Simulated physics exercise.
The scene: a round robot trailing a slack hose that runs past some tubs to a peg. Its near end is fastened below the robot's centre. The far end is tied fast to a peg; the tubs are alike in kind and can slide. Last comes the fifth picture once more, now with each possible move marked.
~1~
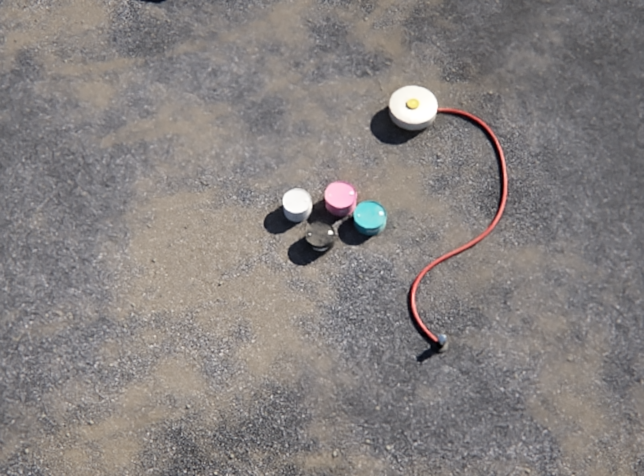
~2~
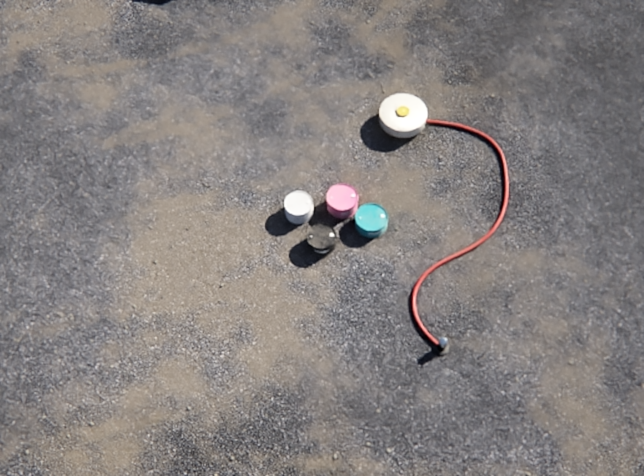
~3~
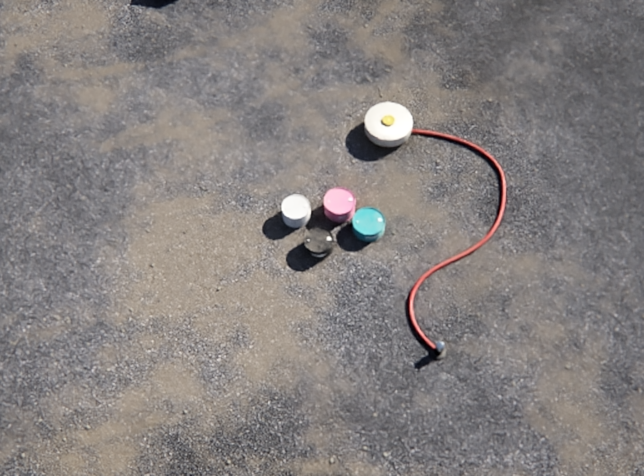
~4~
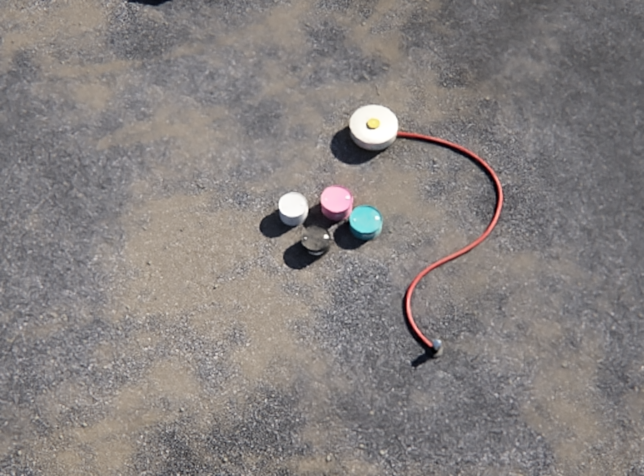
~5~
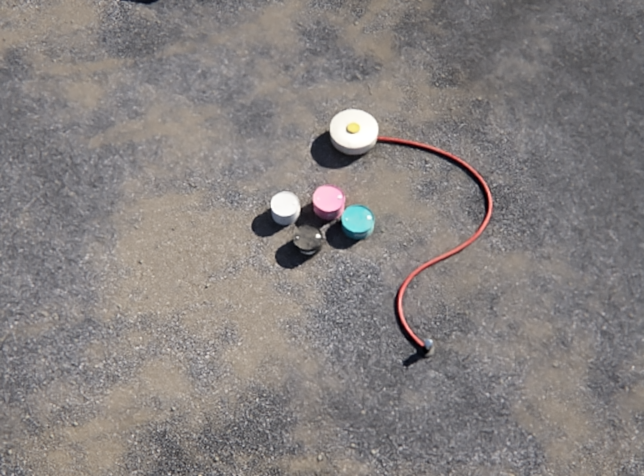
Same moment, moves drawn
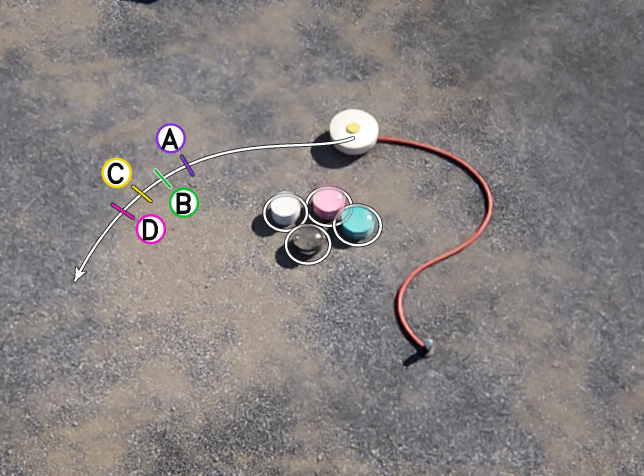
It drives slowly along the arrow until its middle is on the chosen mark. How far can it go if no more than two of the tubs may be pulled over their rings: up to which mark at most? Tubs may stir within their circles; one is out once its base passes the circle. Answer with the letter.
Up to mark D.
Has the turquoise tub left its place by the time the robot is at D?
Yes.
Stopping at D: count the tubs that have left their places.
By then, two.
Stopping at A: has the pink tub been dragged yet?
No.
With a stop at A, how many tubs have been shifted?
The count is none.
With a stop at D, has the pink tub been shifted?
By then, yes.
On the marked copy, A at (187, 166); B at (163, 179); C at (142, 194); D at (123, 211); the route from (353, 138) via (191, 164) to (75, 281).
Taking D. A third of the way, robot (267, 142).
Two thirds of the way, robot (182, 162).
When it is over, robot (121, 207); pink tub (318, 216); turquoise tub (341, 236); two over the rings.
As for the rest, A is within the limit but short; B is within the limit but short; C is within the limit but short.
